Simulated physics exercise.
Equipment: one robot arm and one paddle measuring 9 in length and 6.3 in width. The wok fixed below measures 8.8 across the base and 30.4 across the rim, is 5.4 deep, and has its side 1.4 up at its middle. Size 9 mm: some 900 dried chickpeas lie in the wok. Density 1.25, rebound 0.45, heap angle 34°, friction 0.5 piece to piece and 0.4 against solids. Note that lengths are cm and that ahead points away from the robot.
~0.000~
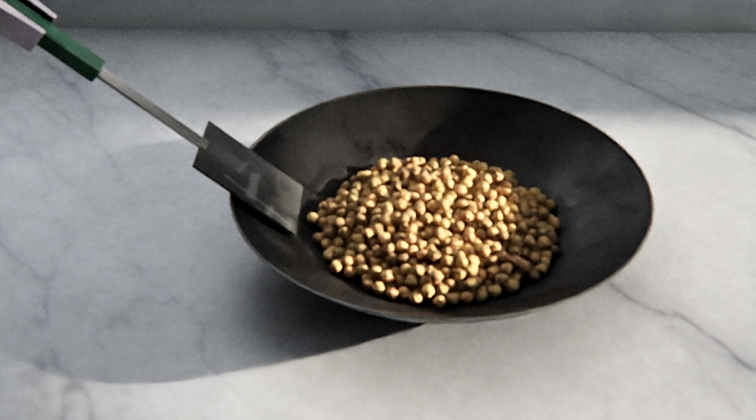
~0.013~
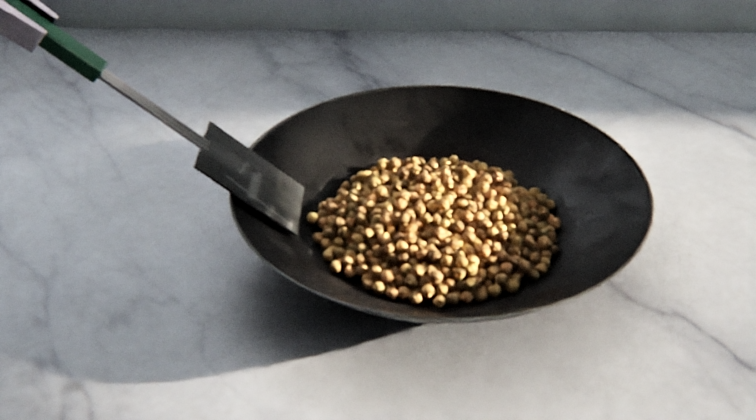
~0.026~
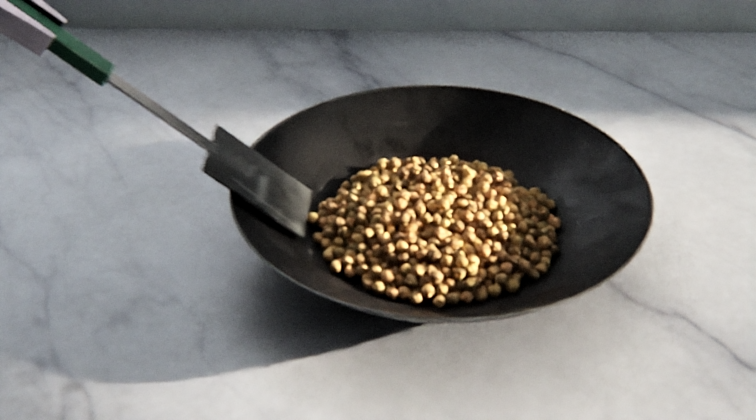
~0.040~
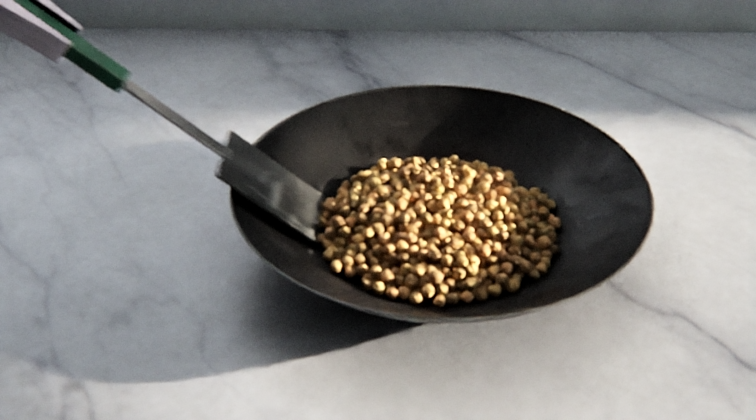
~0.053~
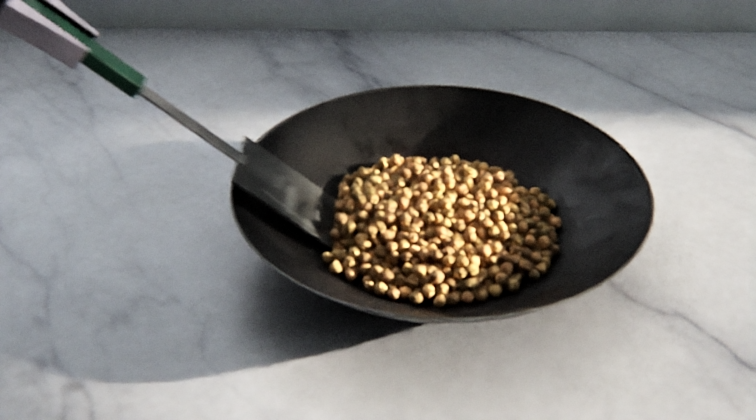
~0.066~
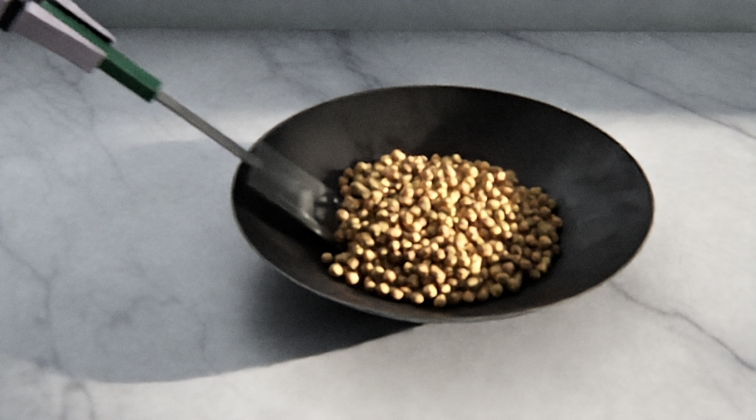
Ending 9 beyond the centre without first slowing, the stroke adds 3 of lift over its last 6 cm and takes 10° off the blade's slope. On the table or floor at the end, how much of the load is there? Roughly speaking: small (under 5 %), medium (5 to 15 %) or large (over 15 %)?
Roughly, medium, from 5 to 15 %.
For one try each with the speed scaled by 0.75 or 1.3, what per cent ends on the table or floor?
Near 0 and near 20 percent respectively.
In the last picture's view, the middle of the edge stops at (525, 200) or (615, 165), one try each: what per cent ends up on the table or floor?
Close to 0 and close to 20 per cent, respectively.
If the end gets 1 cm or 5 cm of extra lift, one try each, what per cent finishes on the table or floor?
Near 5 and 10 percent respectively.
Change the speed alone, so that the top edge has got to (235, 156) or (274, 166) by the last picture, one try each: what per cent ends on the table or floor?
Some 0 and 20 per cent.
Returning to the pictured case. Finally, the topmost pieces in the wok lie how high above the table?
Height at rest: Roughly 6.0 cm.
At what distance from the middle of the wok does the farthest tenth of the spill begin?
It comes to about 40 cm.
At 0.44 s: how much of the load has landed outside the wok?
It works out to about 8 in a hundred.
After 0.14 s, sloping 41°, highest piece 5 above the table; 900 in the wok.
After 0.21 s, sloping 38°, highest piece 6 above the table; 900 in the wok.
After 0.44 s, sloping 31°, highest piece 7 above the table; 814 in the wok, 68 on the table or floor, 18 on the blade or in flight.
After 1.50 s, sloping 31°, highest piece 6 above the table; 812 in the wok, 88 on the table or floor.
In the end, 812 in the wok, 88 on the table or floor. That is 10 % on the table or floor.
